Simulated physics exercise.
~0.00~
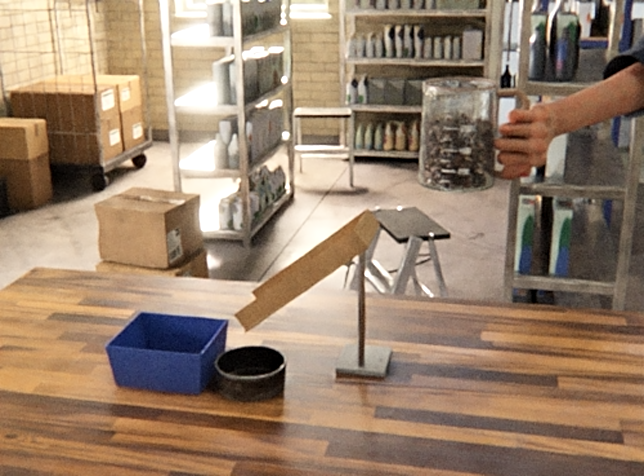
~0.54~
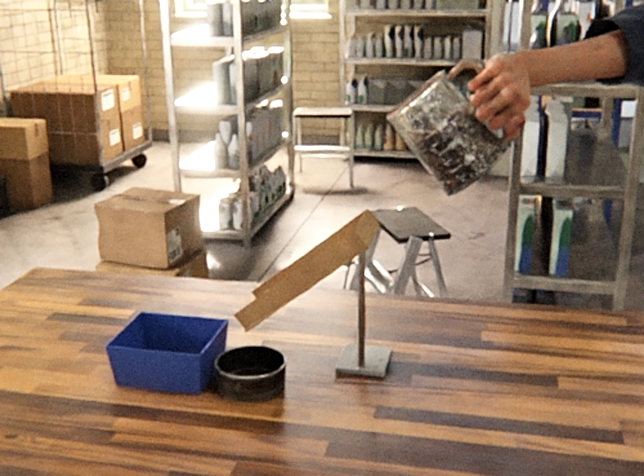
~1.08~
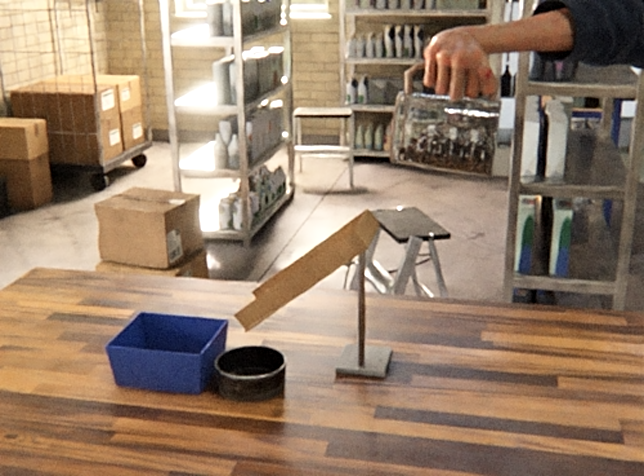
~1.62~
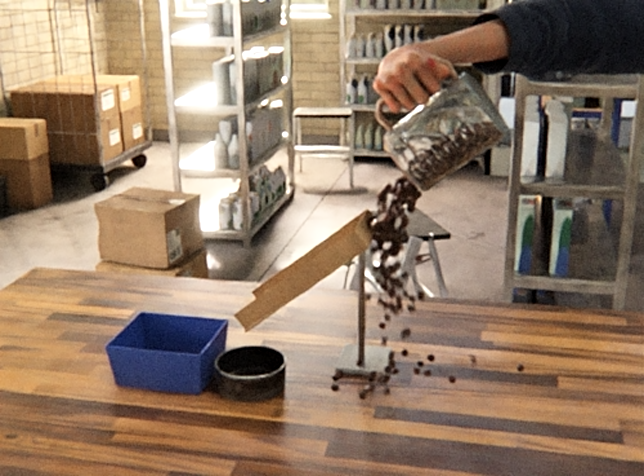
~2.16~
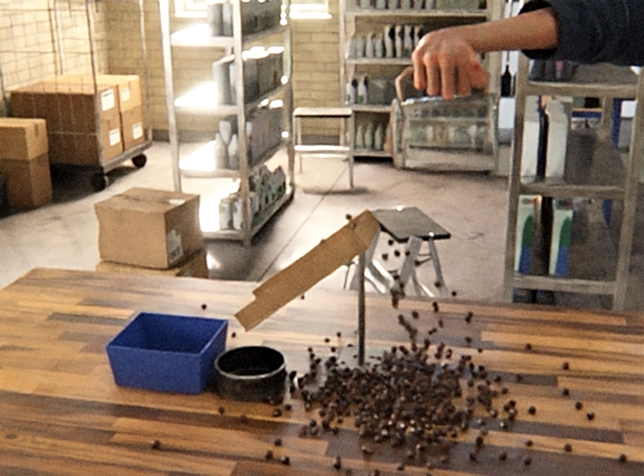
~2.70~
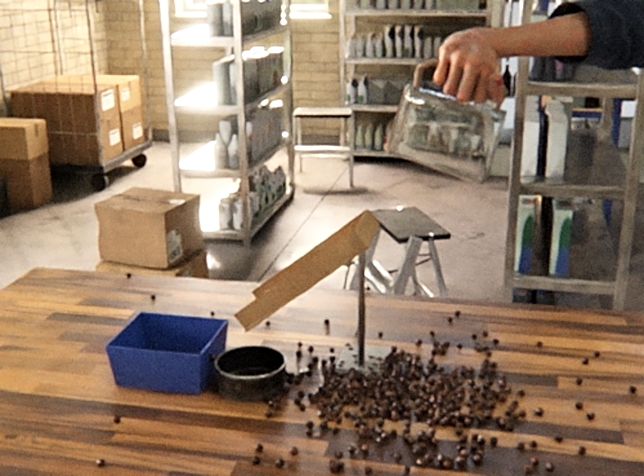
At the start, a hand at the upper right holds a clear jug of small dark brown balls above a wooden table, where a tilted ramp on a stand slopes down toward a round black dish and a blue container. The hand tips the jug to the left, then shifts its grip to the top. As the jug tilts further, the balls pour out around the ramp's upper end, many dropping past its right side. They hit the table, bounce and scatter. The hand turns the emptied jug partway back, leaving the balls spread across the tabletop.
